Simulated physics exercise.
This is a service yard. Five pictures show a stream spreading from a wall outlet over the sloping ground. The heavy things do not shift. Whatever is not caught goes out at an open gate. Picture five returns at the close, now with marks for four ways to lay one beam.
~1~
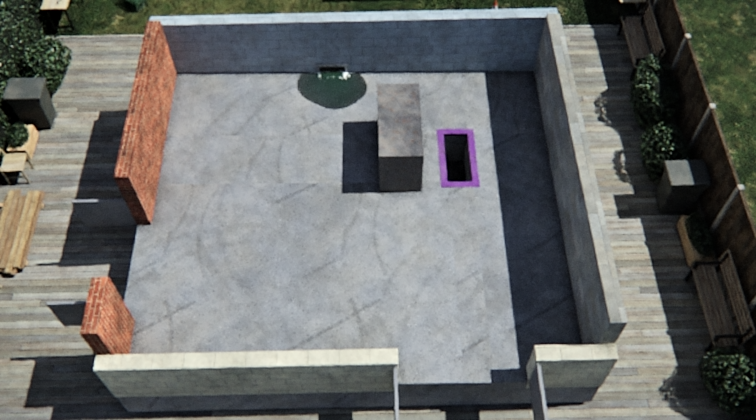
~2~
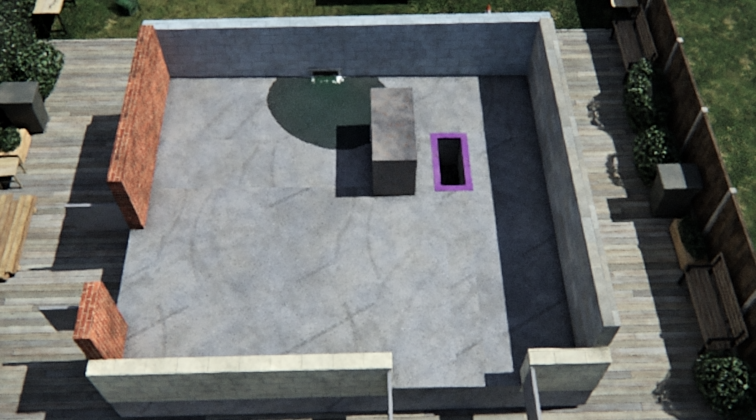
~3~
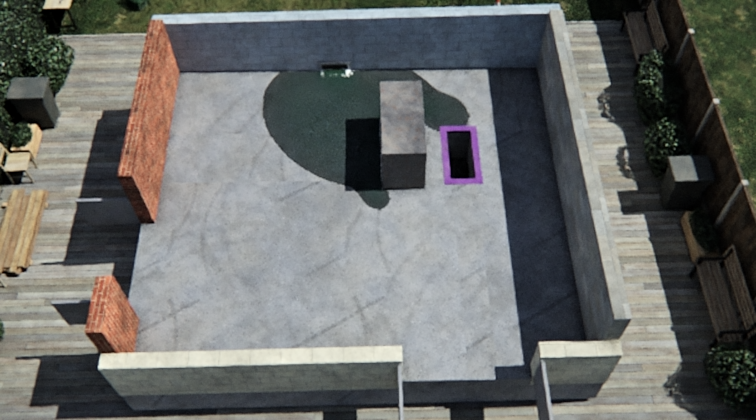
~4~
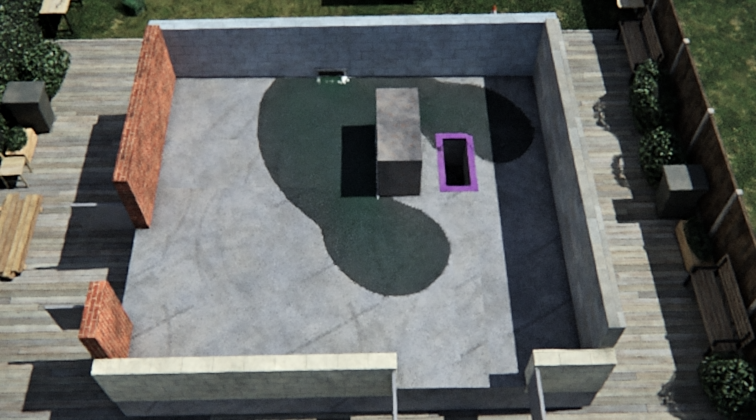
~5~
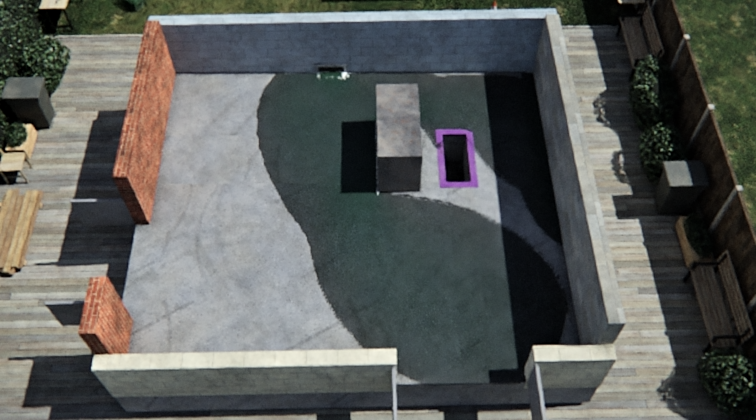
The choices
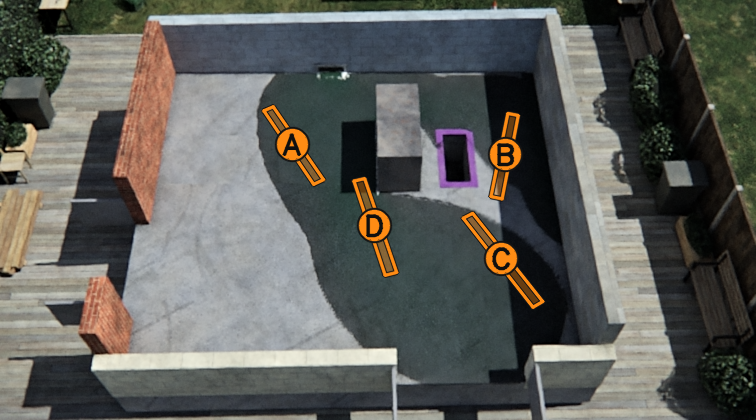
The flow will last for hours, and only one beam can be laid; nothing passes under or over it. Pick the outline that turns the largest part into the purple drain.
I would pick place B.
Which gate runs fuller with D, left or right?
More leaves on the right.
In orange, A from (268, 108) to (318, 182); B from (496, 197) to (513, 114); C from (467, 215) to (537, 304); D from (359, 179) to (390, 273).
With A, about 5 % of the stream goes into the purple drain, about 90 % out by the gates.
With B, about 11 % of the stream goes into the purple drain, about 86 % out by the gates.
With C, about 5 % of the stream goes into the purple drain, about 90 % out by the gates.
With D, about 5 % of the stream goes into the purple drain, about 90 % out by the gates.
